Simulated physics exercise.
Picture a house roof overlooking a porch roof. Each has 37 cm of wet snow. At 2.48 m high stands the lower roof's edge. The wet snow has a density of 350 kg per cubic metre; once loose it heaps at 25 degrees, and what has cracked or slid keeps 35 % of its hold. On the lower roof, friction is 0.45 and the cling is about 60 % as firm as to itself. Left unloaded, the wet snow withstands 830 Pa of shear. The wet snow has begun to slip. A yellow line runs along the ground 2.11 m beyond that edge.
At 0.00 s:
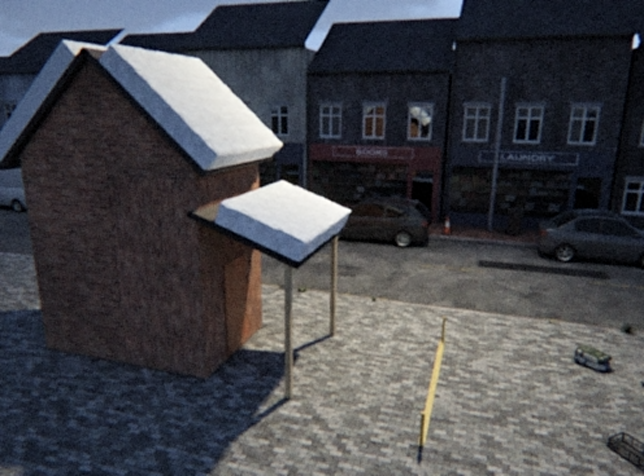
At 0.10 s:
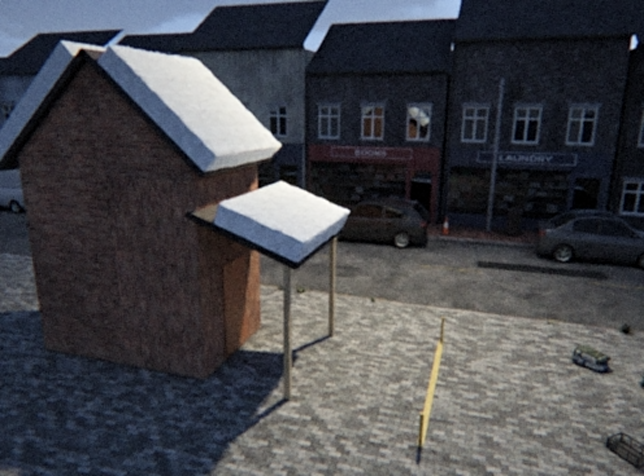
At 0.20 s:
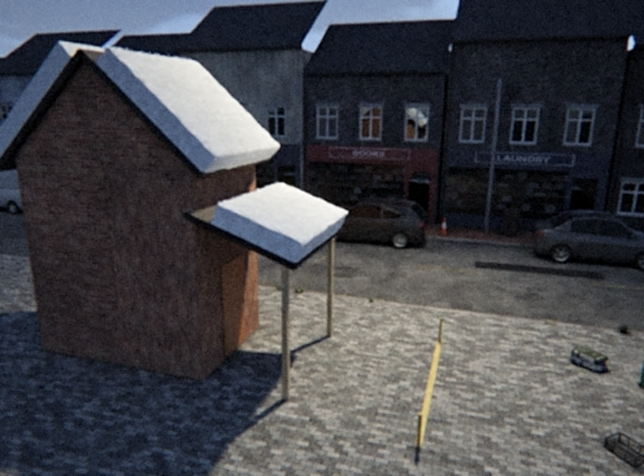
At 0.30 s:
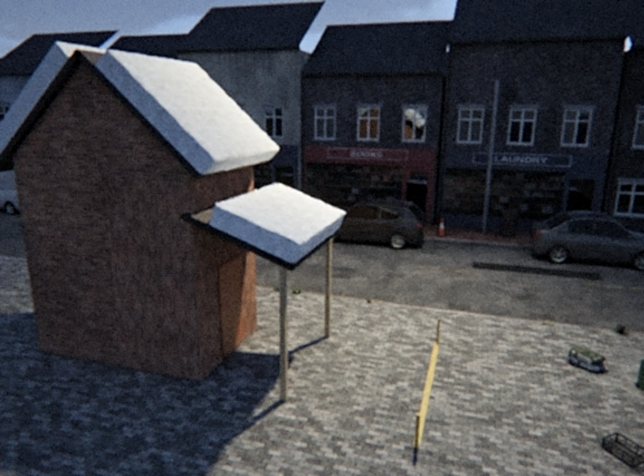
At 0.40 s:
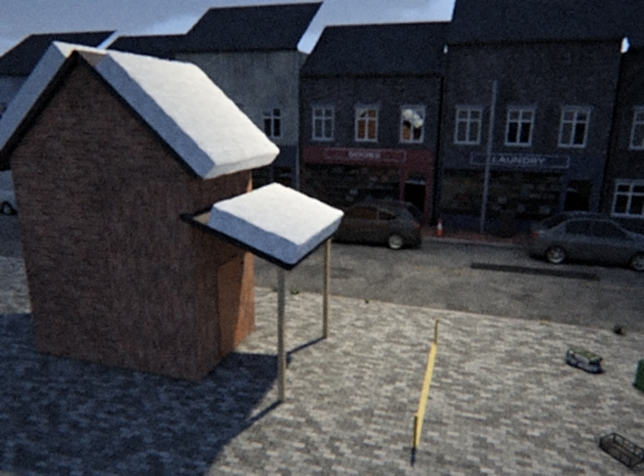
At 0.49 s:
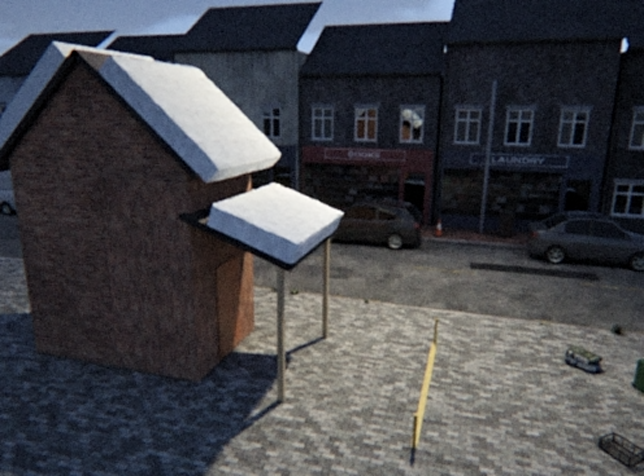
Cobbled street at dusk, thick snow on a brick house's upper roof slipping slightly toward the snow-covered porch roof below.
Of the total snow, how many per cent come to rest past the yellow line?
1 per cent.
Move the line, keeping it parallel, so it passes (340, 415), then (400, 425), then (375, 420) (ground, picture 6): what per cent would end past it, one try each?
In order, some 25, 4 and 12 percent would end past it.
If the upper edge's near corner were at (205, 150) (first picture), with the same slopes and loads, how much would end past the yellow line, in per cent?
I'd put it at close to 12 percent.
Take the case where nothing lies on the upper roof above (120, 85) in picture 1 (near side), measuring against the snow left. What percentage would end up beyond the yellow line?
0 %.
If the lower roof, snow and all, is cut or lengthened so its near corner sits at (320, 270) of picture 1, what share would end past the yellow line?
In that case some 0 per cent.
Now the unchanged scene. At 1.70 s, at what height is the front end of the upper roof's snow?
3.0 m, roughly.
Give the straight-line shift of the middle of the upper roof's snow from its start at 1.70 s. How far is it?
Roughly 2.0 m.
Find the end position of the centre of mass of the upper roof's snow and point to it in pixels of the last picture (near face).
Estimated pixel: (313, 342).
After 1.05 s, none is below the lower edge and 0 % is past the line.
After 1.70 s, none is below the lower edge and 0 % is past the line.
After 2.35 s, 17 % is below the lower edge and 0 % is past the line.
After 3.00 s, 41 % is below the lower edge and 1 % is past the line.
After 6.00 s, at the end, 58 % is below the lower edge and 1 % is past the line.
